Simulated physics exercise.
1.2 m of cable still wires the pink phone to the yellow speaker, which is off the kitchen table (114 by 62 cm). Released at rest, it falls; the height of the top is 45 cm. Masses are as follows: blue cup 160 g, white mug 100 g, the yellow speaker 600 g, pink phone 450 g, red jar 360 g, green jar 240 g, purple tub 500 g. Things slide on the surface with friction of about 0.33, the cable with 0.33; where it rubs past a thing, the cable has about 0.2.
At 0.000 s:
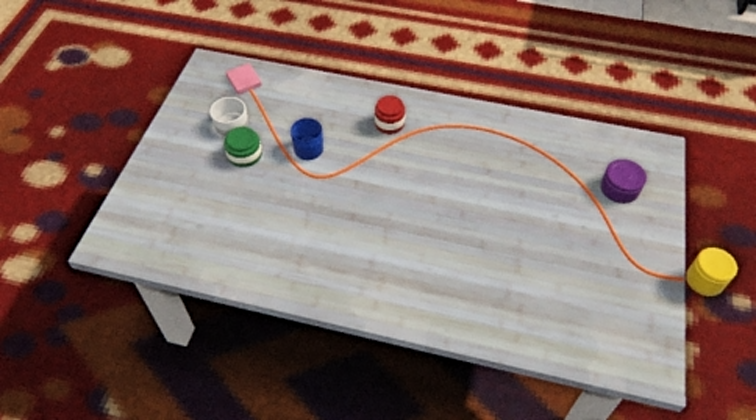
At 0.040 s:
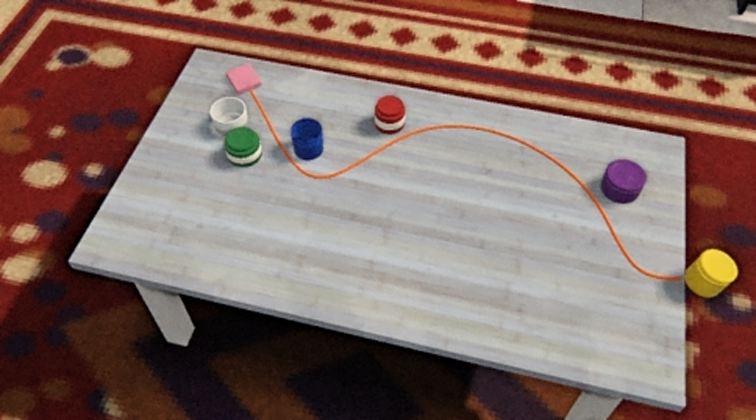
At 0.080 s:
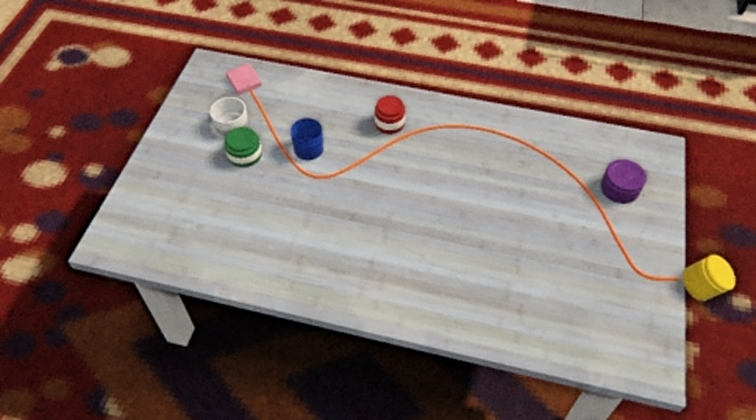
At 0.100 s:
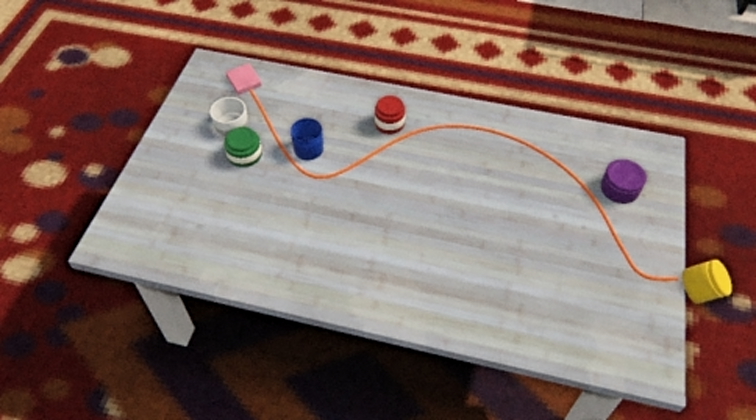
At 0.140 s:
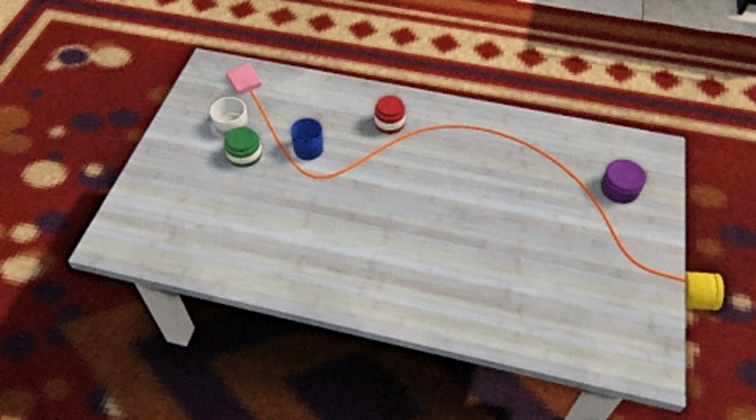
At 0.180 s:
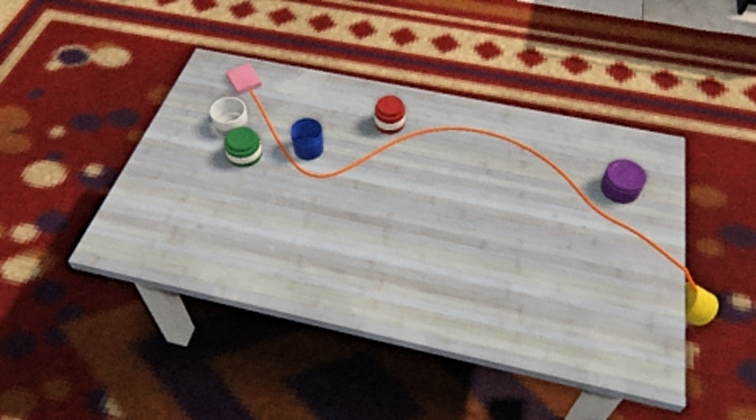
A pale wooden table stands on a red patterned rug, seen from above at an angle by a still camera. A pink phone, white mug, green jar and blue cup sit at the left, a red jar near the middle, a purple tub at the right, and an orange cable curves to a yellow speaker at the right edge. The speaker tilts and drops beside the edge, drawing the cable's right end straighter.
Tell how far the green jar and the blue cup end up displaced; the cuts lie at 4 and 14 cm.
The green jar stays short of the middle range; the blue cup goes past the middle range.
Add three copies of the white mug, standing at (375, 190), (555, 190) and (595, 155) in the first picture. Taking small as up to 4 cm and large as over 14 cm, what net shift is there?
Taken in order, they show only a little movement, a lot of movement, and finally only a little movement.
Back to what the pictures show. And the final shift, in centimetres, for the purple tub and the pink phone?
Final places, approx.: Purple tub 0 cm off, pink phone 25 cm off.
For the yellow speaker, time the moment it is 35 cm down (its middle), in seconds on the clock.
Around 0.38 seconds on the clock.
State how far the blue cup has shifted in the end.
For the blue cup, over the edge.
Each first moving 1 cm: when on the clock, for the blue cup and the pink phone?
Times: Blue cup = 0.30 s, pink phone = 0.32 s.
By 0.4 s, the cable's tail end at (287, 111); blue cup 20 cm off its start, pink phone 11 cm off its start, yellow speaker over the edge.
By 0.7 s, the cable's tail end at (328, 131); blue cup over the edge, pink phone 23 cm off its start, yellow speaker over the edge.
By 0.9 s, the cable's tail end at (329, 132); blue cup over the edge, pink phone 24 cm off its start at (311, 131), yellow speaker over the edge.
By 1.2 s, the cable's tail end at (329, 132); blue cup over the edge, pink phone 24 cm off its start, yellow speaker over the edge.
By 2.4 s, the cable's tail end at (329, 132); blue cup over the edge, green jar 0 cm off its start at (241, 137), pink phone 24 cm off its start at (311, 131), yellow speaker over the edge.
